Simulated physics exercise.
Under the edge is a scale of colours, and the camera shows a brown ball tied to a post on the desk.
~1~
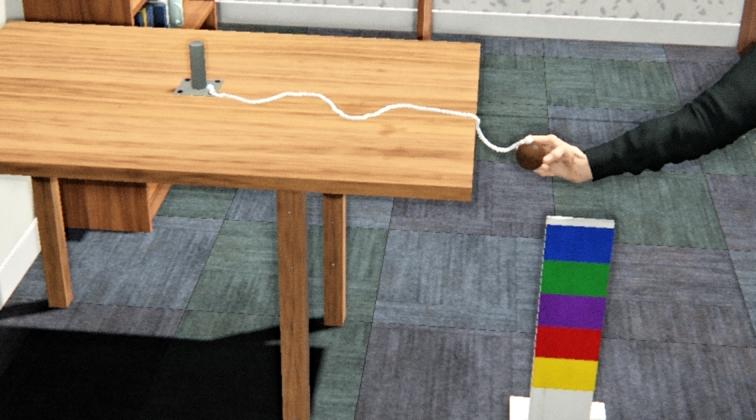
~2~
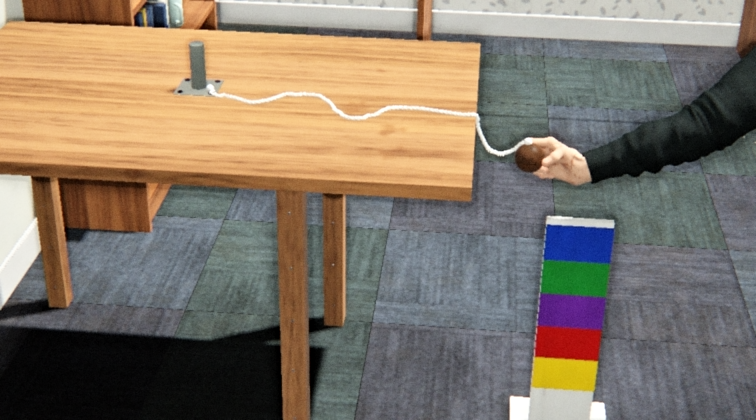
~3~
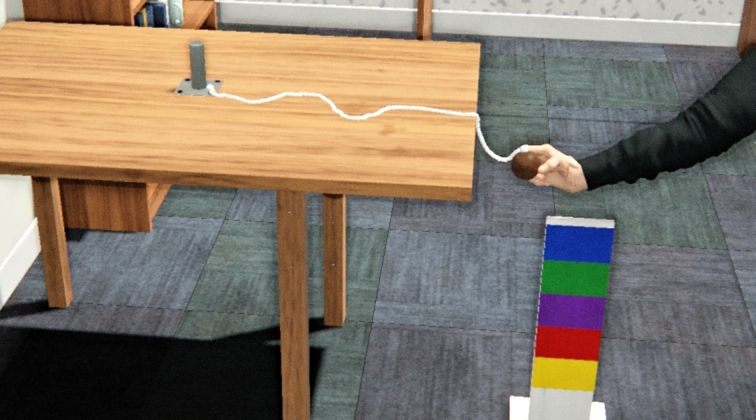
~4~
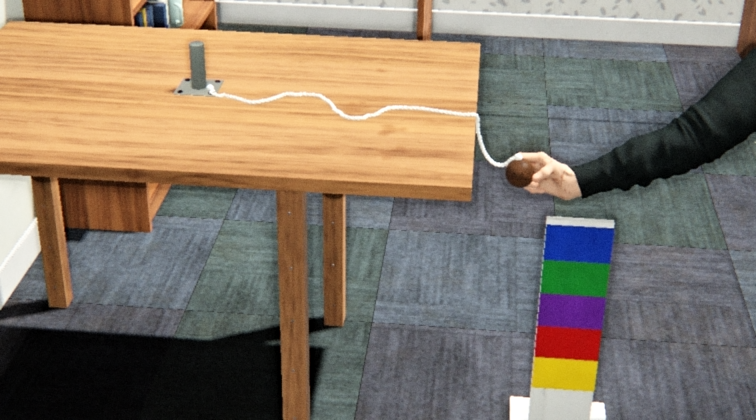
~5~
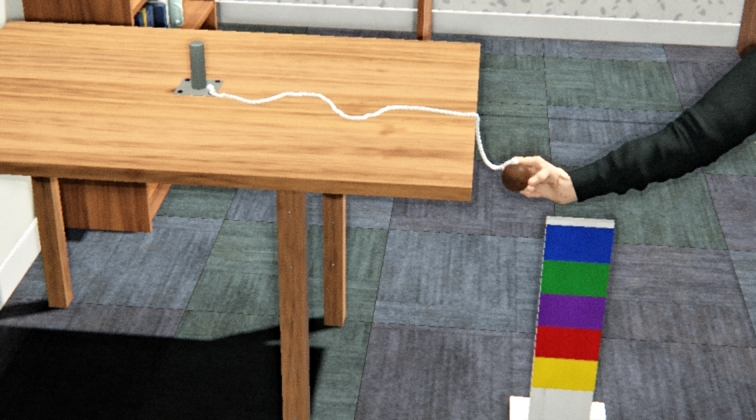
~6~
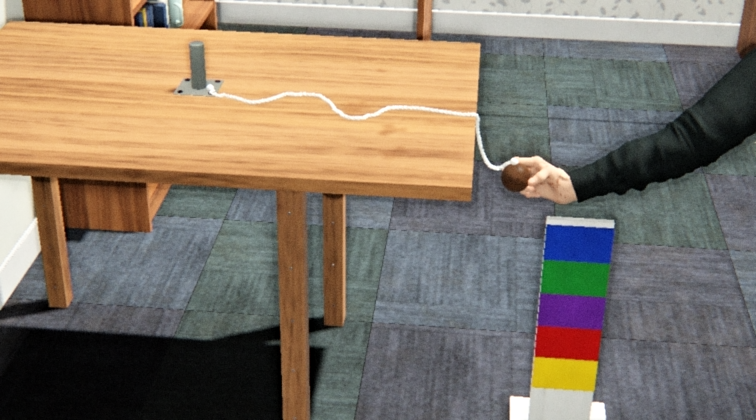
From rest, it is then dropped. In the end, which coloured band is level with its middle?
The green band.
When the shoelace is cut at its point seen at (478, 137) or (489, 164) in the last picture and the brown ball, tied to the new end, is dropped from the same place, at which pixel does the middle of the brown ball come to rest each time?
Case by case: Roughly (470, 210), then roughly (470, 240).
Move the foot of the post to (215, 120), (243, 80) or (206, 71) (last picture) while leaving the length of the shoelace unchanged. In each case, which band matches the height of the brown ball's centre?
First try: Purple; second try: Purple; third try: Green.
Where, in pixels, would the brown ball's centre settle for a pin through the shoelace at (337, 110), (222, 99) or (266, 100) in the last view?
About (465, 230), (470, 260) and (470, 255).
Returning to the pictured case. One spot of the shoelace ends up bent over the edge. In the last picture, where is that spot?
You'll find it somewhere near (409, 108).
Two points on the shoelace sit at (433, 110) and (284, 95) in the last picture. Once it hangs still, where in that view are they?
To (476, 144) for the first and to (310, 99) for the second.
Early on, ball near (467, 264); level with green.
Midway, ball near (476, 269); level with green.
Finally, ball near (472, 270); level with green. The green one.
